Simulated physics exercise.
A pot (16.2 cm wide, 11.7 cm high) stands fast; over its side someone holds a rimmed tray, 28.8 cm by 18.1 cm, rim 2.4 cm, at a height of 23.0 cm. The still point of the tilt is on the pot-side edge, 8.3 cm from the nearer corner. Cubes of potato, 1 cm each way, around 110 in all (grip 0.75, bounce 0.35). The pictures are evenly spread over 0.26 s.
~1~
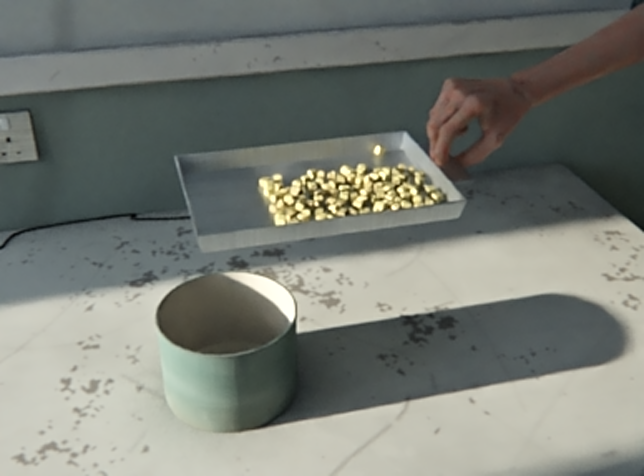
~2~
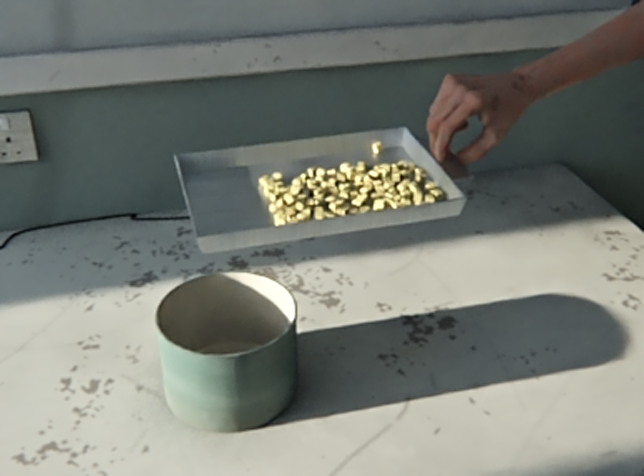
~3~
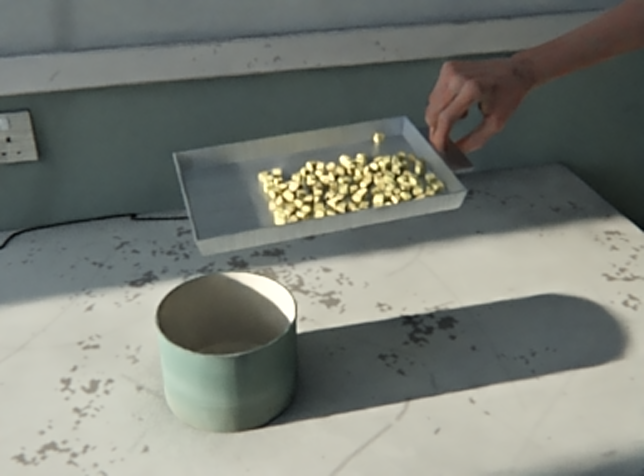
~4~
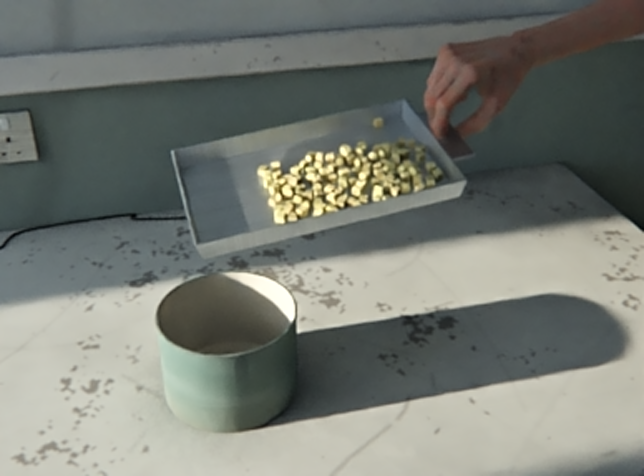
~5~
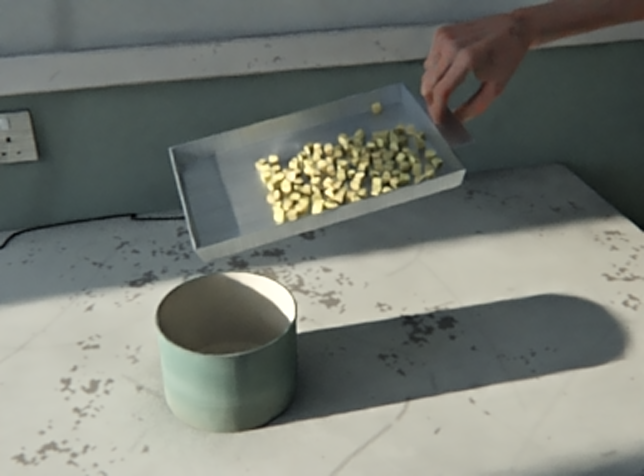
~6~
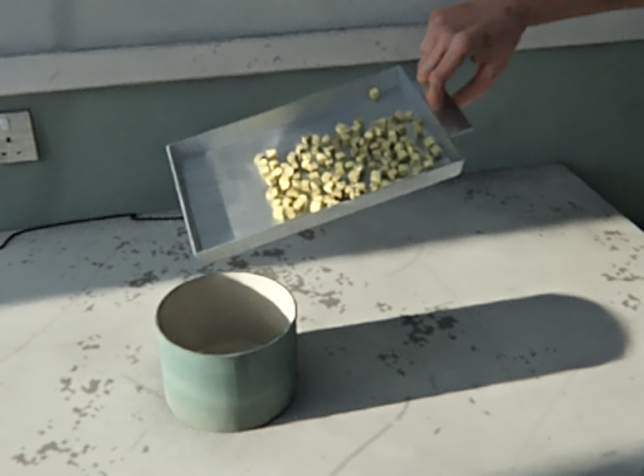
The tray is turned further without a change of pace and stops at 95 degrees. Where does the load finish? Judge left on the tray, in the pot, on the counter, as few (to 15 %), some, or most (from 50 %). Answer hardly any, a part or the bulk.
Left on the tray: Hardly any; in the pot: The bulk; on the counter: A part.
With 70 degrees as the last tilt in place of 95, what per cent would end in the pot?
In that case some 25 per cent.
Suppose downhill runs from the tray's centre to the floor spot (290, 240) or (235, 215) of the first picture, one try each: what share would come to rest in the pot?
About 65 and 25 per cent.
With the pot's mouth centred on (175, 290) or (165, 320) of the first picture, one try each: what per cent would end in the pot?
About 5 and 85 per cent.
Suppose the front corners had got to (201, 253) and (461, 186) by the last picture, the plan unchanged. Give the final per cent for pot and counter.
Pot 65, counter 35.
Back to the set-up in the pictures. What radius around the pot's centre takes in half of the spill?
Roughly 24 cm.
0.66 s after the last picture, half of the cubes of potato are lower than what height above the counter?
About 20 cm.
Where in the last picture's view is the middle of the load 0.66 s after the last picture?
Around (211, 265).
Then, 0.40 s after the last picture, tilt 56 degrees; the tray holds 100 %, the pot 0 %.
Then, 0.66 s after the last picture, tilt 80 degrees; the tray holds 65 %, the pot 5 %.
Then, 1.03 s after the last picture, tilt 95 degrees; the tray holds 10 %, the pot 55 %.
In the end, tray 0 %, pot 65 %, counter 35 %.
